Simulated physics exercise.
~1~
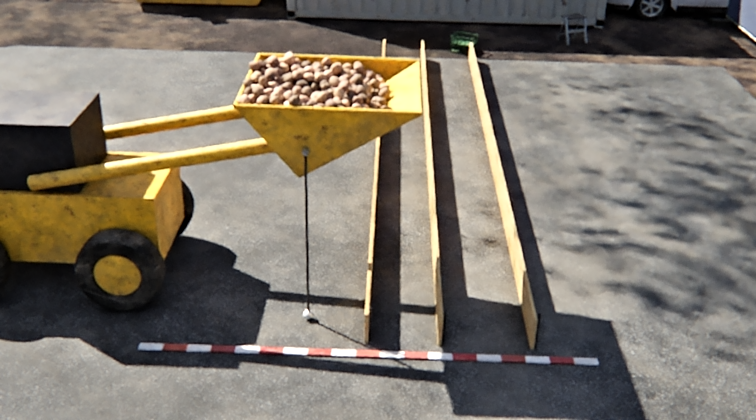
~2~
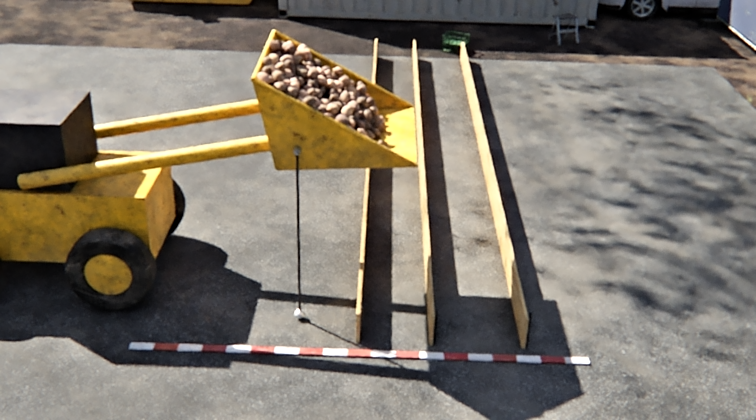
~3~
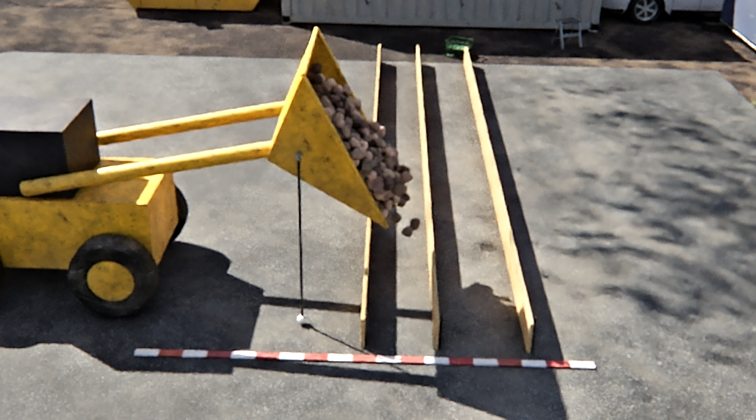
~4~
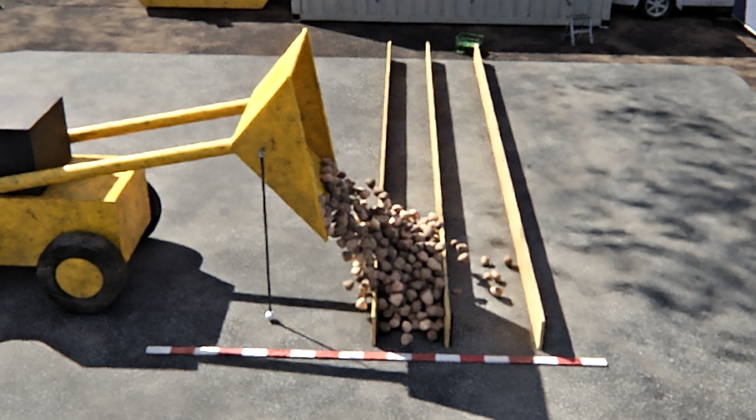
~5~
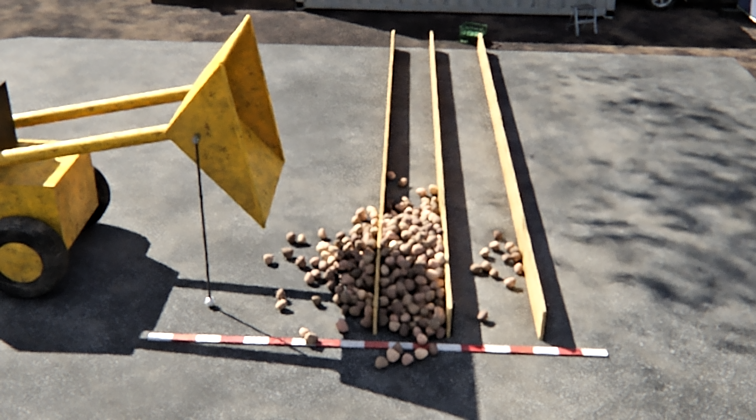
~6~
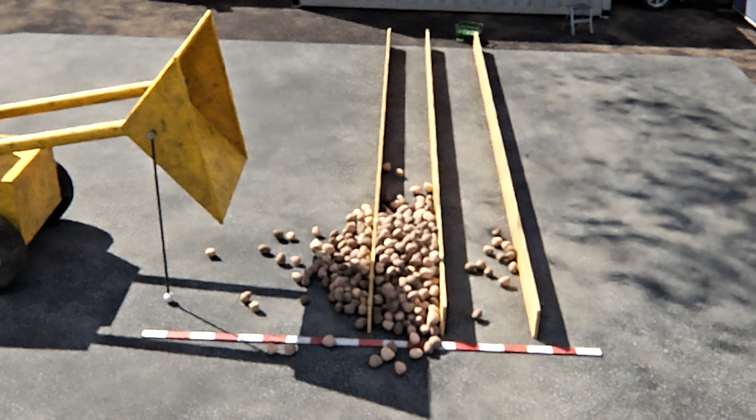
A yellow loader tipped its raised bucket and poured brown stones over the long wooden planks, then backed away to the left, leaving most heaped between the first two planks, some spilled short, and a few past the middle one.
